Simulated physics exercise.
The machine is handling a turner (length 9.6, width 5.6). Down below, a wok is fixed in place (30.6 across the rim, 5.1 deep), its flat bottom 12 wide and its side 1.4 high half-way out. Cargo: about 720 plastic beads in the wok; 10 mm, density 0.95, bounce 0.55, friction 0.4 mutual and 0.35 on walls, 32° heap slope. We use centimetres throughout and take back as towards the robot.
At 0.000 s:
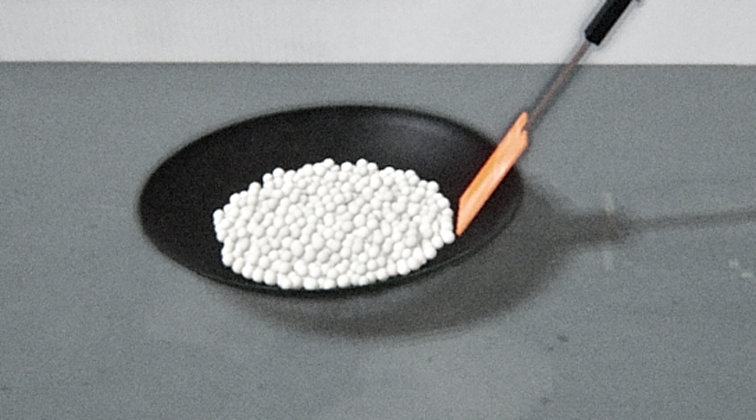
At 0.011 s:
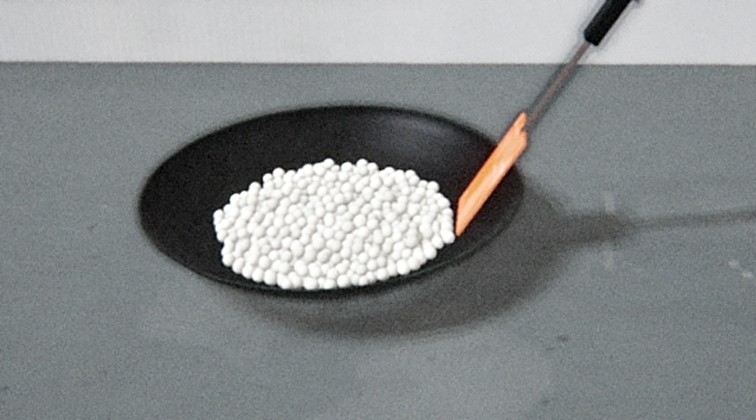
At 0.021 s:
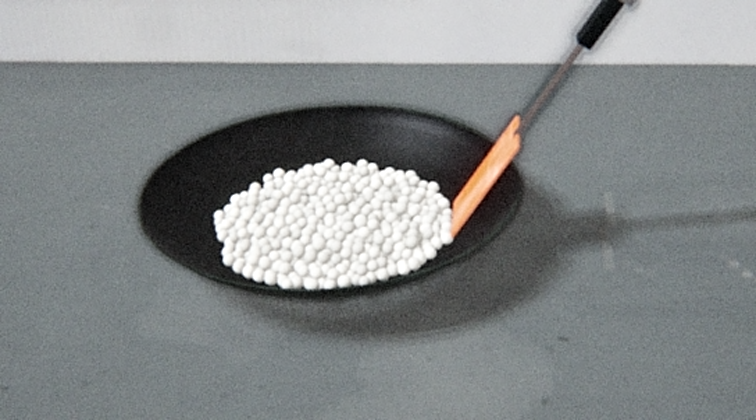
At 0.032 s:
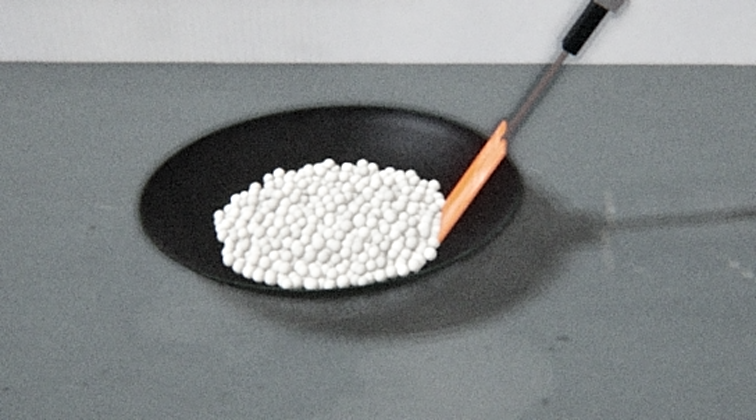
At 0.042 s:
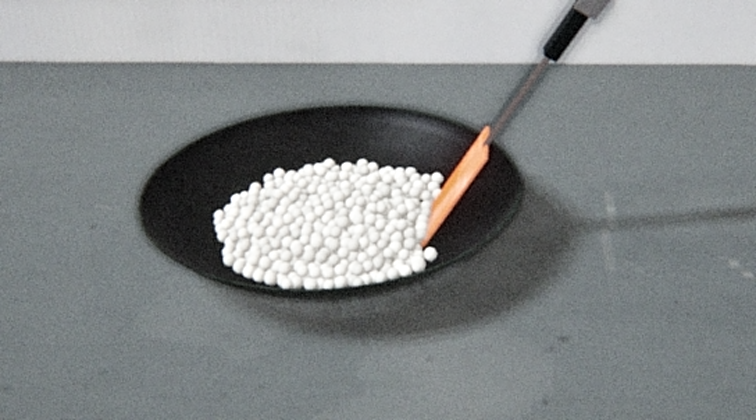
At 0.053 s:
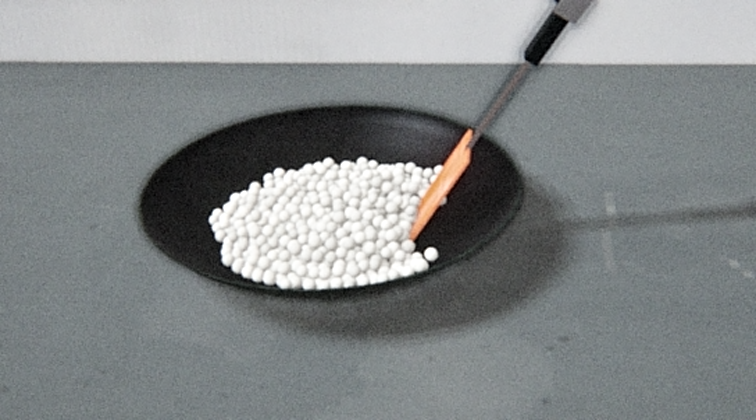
A heap of small white beads sits in a wide, shallow black pan on a grey surface, seen from slightly above with a pale wall behind. At the pan's right side, an orange turner blade on a grey shaft with a black grip slants down to the beads. It stays still briefly, then slides a short way left into the heap's edge, nudging nearby beads, while the camera and pan stay still.
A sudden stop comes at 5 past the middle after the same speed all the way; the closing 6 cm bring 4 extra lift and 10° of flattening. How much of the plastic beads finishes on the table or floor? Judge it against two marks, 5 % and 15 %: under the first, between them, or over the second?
Between them, so from 5 to 15 %.
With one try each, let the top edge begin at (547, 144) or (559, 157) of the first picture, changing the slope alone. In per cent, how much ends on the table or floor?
Some 10 and 10 per cent.
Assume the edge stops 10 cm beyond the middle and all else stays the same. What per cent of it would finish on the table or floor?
Roughly 20 %.
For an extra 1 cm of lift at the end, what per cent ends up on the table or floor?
0 %.
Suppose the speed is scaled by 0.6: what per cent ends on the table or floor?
Estimate: Close to 0 %.
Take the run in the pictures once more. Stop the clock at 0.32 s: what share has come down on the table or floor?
6 per cent.
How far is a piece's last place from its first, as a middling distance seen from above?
The figure is about 3 cm.
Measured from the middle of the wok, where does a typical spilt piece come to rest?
I'd say some 58 centimetres, give or take.
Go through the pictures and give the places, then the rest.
The turner top edge at (526, 128), sloping 58°; upper third of the load around (331, 212), from x 220 to 450, top at y 165; 720 in the wok, in the first picture.
The turner top edge at (525, 128), sloping 58°; upper third of the load around (332, 212), from x 220 to 450, top at y 165, in the second picture.
The turner top edge at (518, 131), sloping 58°; upper third of the load around (332, 212), from x 220 to 450, top at y 165, in the third picture.
The turner top edge at (505, 137), sloping 58°; upper third of the load around (333, 212), from x 220 to 440, top at y 165, in the fourth picture.
The turner top edge at (487, 142), sloping 58°; upper third of the load around (336, 211), from x 220 to 440, top at y 165, in the fifth picture.
The turner top edge at (469, 145), sloping 58°; upper third of the load around (335, 210), from x 215 to 440, top at y 165; 720 in the wok, in the sixth picture.
After 0.08 s, sloping 58°, highest piece 7 above the table; 720 in the wok.
After 0.10 s, sloping 55°, highest piece 8 above the table; 720 in the wok.
After 0.32 s, sloping 48°, highest piece 8 above the table; 663 in the wok, 41 on the table or floor, 16 on the blade or in flight.
After 1.37 s, sloping 48°, highest piece 5 above the table; 663 in the wok, 57 on the table or floor.
In the end, 663 in the wok, 57 on the table or floor. That is 8 % on the table or floor.
